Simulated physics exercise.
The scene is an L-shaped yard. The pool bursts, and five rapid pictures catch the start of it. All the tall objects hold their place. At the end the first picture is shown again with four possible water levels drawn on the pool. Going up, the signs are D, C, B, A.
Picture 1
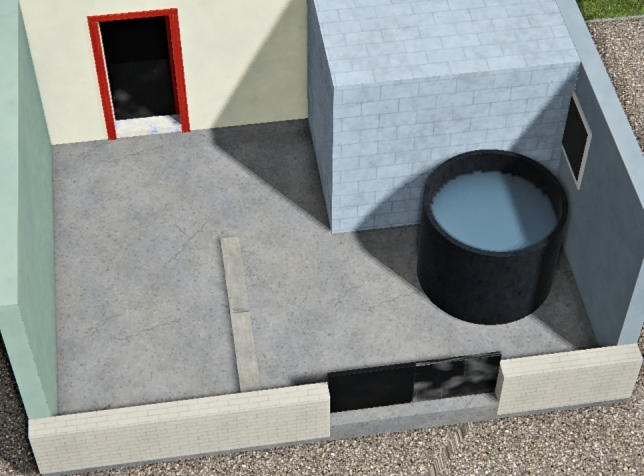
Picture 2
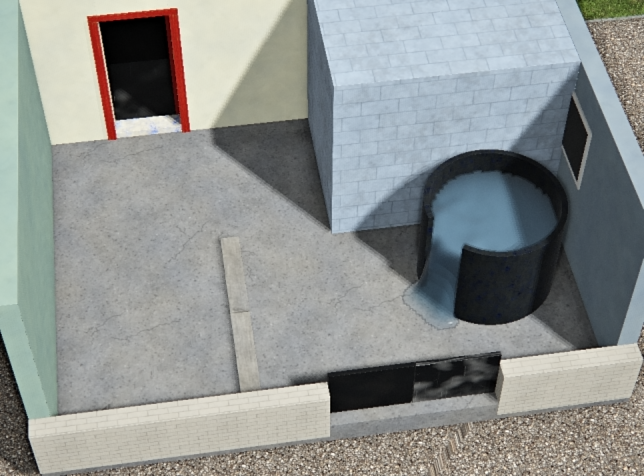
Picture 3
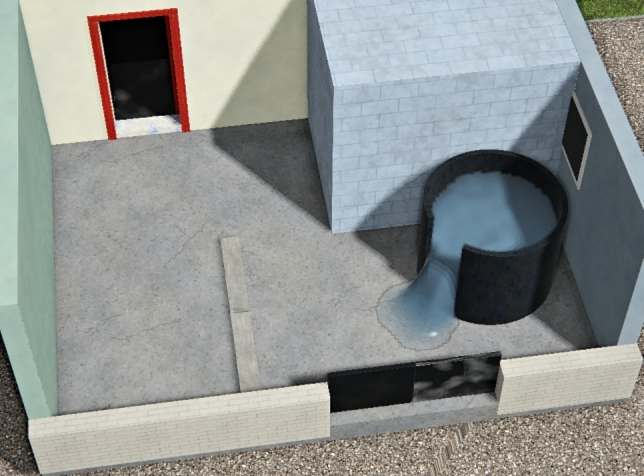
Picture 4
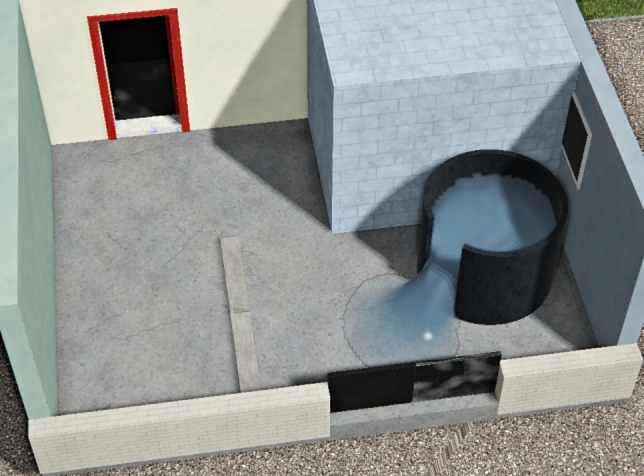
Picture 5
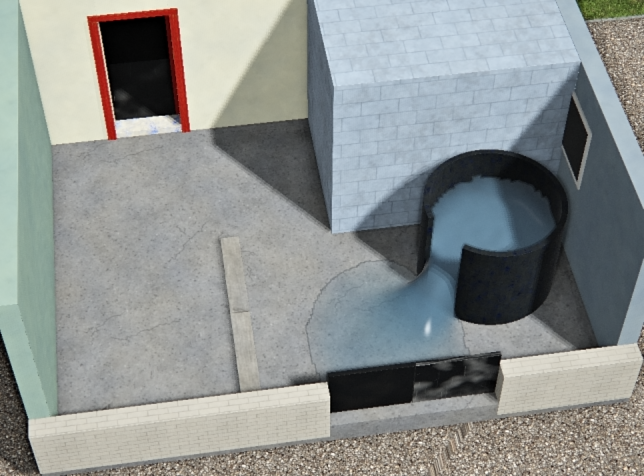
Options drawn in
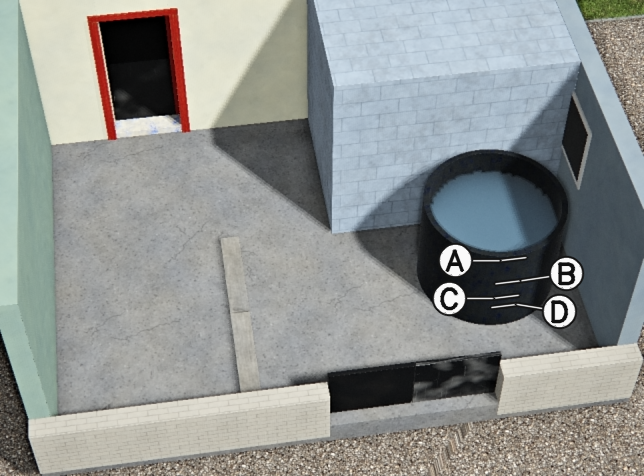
At first, a round dark pool of still water stands in a walled yard with a red doorway and a low strip on the ground. Then a gap opens in the pool's near left side and water pours out, spreading leftward and forward across the grey ground in a widening puddle.
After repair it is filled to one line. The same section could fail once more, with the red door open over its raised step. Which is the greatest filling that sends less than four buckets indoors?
Go for B.
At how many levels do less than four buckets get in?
Three.
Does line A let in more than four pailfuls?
Yes, that goes wrong.
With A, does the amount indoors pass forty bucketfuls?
No.
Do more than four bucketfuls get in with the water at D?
No, that is safe.
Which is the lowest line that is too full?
A.
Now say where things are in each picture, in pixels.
Water in the pool at rest, its middle at (493, 217); foot of the red doorway at (149, 135); shut gate at (414, 369).
Water covers 1 % of the ground and shows as far out as (411, 293).
Water covers 3 % of the ground and shows as far out as (393, 323).
Water covers 6 % of the ground and shows as far out as (402, 332).
Water covers 13 % of the ground and shows as far out as (319, 348).
On the marked copy, A at (512, 259); B at (508, 282); C at (505, 296); D at (504, 306); from the bottom up D, C, B, A.
If A is chosen, about 14 bucketfuls get in.
If B is chosen, a bucket or two gets in.
If C is chosen, nothing gets over.
If D is chosen, nothing gets over.
